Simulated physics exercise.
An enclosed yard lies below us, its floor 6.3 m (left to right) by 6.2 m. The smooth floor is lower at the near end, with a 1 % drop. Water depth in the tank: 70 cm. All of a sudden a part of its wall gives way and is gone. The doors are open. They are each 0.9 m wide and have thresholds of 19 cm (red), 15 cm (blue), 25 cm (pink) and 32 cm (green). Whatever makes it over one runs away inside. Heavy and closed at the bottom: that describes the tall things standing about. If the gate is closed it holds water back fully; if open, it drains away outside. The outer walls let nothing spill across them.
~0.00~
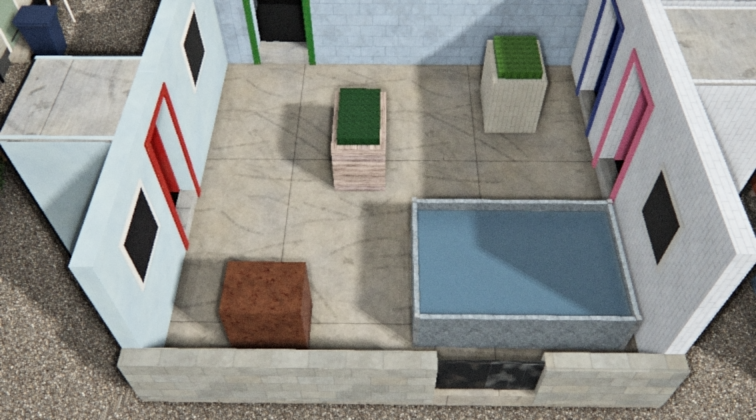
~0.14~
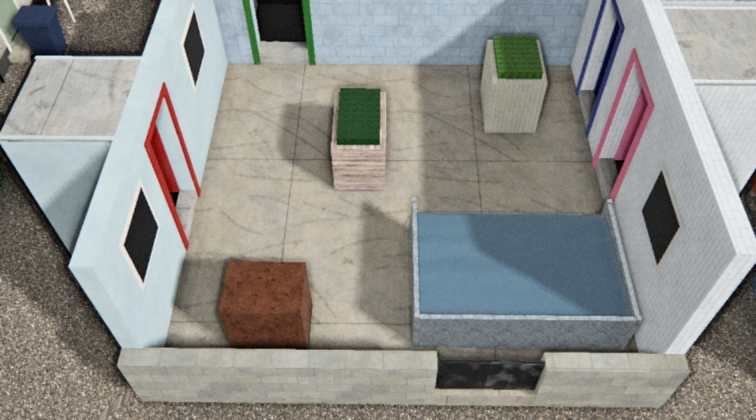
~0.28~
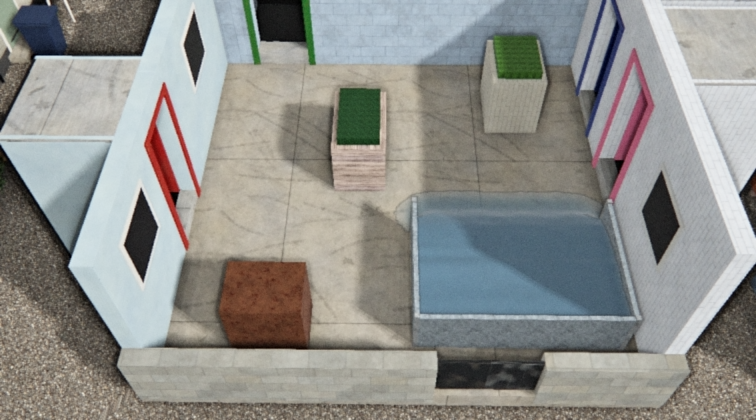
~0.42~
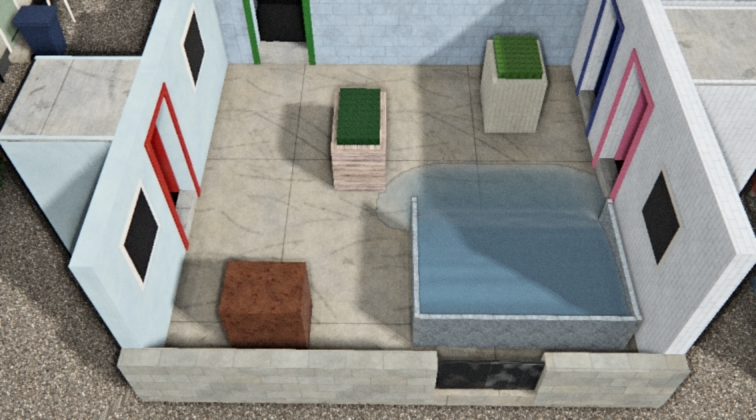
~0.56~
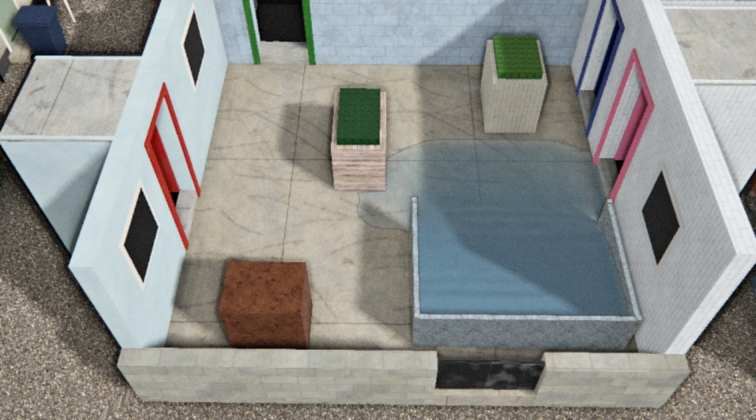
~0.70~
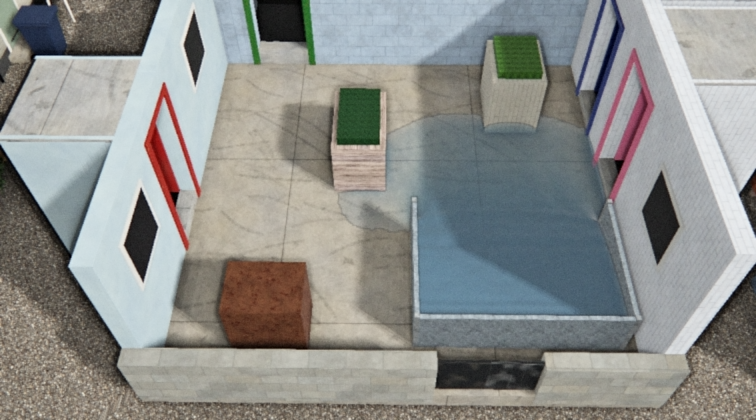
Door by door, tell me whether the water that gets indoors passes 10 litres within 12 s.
My prediction: Red door: Short of the set amount. Blue door: Beyond the set amount. Pink door: Short of the set amount. Green door: Short of the set amount.
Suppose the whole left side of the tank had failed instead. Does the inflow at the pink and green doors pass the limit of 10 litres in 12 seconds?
With respect to that limit, pink ends up inside it, green ends up inside it.
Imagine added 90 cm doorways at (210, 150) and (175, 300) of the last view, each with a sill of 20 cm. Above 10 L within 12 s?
Order as listed: Respected and respected.
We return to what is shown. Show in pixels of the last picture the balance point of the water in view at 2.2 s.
I'd put it close to (487, 167).
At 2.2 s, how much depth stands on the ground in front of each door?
In cm: Red 0, blue 26, pink 17, green 4.
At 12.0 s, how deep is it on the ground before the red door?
12.5 cm or so.
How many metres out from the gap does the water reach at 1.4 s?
Some 4.4 m out.
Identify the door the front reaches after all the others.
Red.
After 1.4 s water covers 40 % of the floor and is deepest (50 cm) near (569, 66); red door not reached, blue door 18 cm at the sill, 0 L in, pink door 21 cm at the sill, 0 L in, green door not reached.
After 2.2 s water covers 45 % of the floor and is deepest (45 cm) near (571, 72); red door not reached, blue door 26 cm at the sill, 35 L in, pink door 17 cm at the sill, 0 L in, green door 4 cm at the sill, 0 L in.
After 3.5 s water covers 60 % of the floor and is deepest (30 cm) near (571, 72); red door 3 cm at the sill, 0 L in, blue door 19 cm at the sill, 64 L in, pink door 18 cm at the sill, 0 L in, green door 12 cm at the sill, 0 L in.
After 7.0 s water covers 95 % of the floor and is deepest (22 cm) near (160, 374); red door 7 cm at the sill, 0 L in, blue door 9 cm at the sill, 87 L in, pink door 12 cm at the sill, 0 L in, green door 9 cm at the sill, 0 L in.
After 12.0 s water covers 100 % of the floor and is deepest (20 cm) near (490, 378); red door 13 cm at the sill, 0 L in, blue door 8 cm at the sill, 87 L in, pink door 11 cm at the sill, 0 L in, green door 5 cm at the sill, 0 L in.
